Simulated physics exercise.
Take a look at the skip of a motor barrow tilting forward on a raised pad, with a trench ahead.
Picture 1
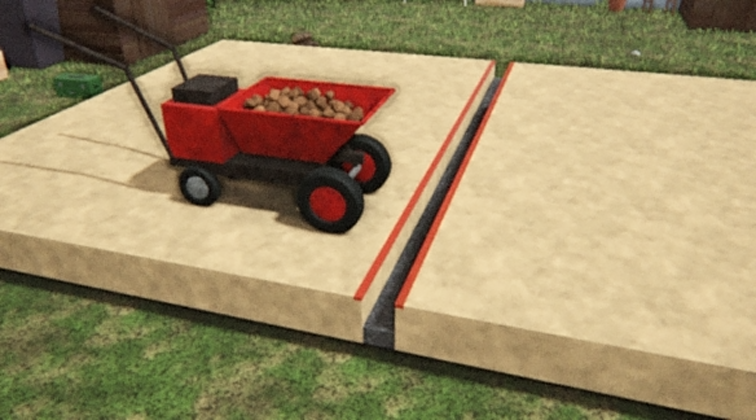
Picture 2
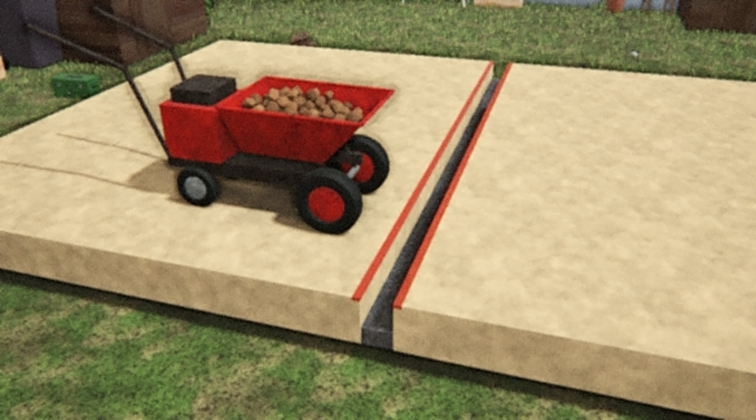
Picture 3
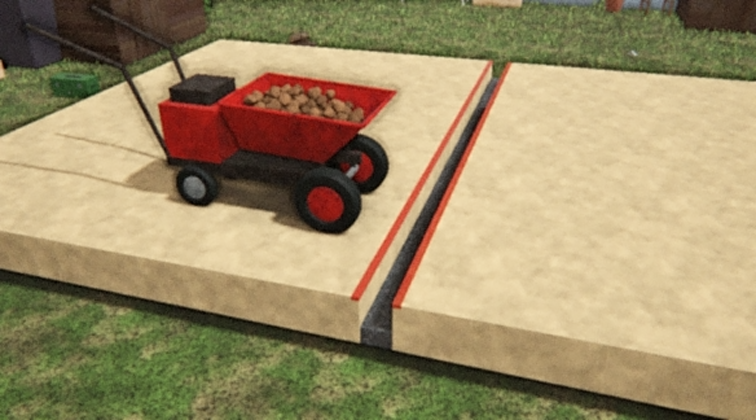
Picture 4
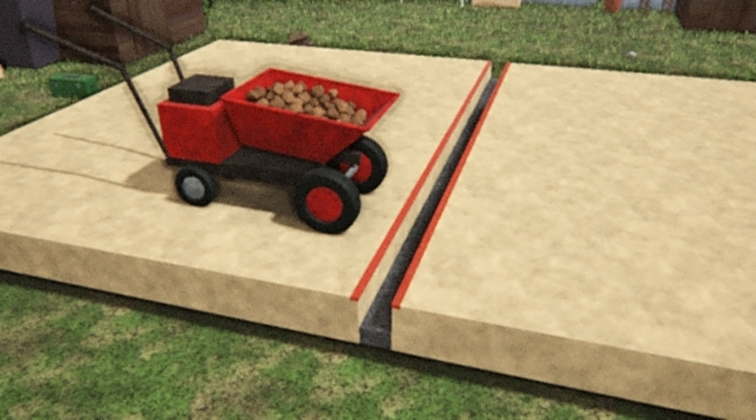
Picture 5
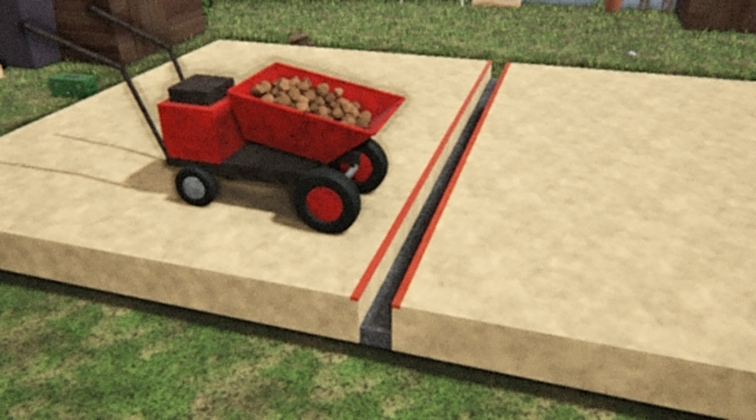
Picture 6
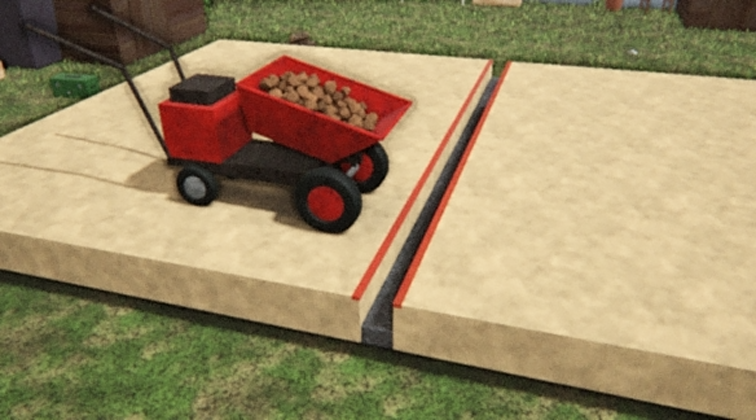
On a grassy yard, a raised tan pad split by a narrow dark trench edged with red lines is seen from above at an angle. A red motor barrow with black tyres and long dark handles stands left of the trench, its skip heaped with brown clods. The skip starts level, then its back rises gradually and it tilts forward to the right, while the wheels and camera stay still.
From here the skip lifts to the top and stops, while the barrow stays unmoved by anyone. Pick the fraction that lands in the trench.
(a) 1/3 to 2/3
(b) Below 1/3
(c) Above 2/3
Answer: B.
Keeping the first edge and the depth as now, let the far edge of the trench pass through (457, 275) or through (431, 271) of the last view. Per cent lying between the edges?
The first try comes to close to 80 per cent, the next to 40 per cent.
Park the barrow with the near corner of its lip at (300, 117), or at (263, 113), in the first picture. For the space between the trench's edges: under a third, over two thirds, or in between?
At the first place one to two thirds, at the second under a third.
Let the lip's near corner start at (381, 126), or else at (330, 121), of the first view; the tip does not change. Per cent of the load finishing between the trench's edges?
It works out to 0 per cent in the first case and 60 per cent in the second.
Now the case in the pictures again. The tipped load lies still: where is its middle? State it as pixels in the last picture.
Centre at rest, last view: Approx. (479, 224).
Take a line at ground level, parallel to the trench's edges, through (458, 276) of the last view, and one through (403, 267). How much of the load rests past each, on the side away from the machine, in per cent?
Close to 50 and 90 per cent respectively.
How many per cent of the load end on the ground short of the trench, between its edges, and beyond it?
Short 0 %, between 5 %, beyond 85 %.
Just after the last frame, skip tipped steeply; every one in the skip.
A moment on, skip tipped right over; the larger part in the skip; about a tenth beyond it; about a tenth falling.
Further on, skip tipped right over; roughly a quarter in the skip; just a few in or heaped over the trench; the larger part beyond it.
When it is over, skip tipped right over; about a tenth in the skip; just a few in or heaped over the trench; the larger part beyond it.
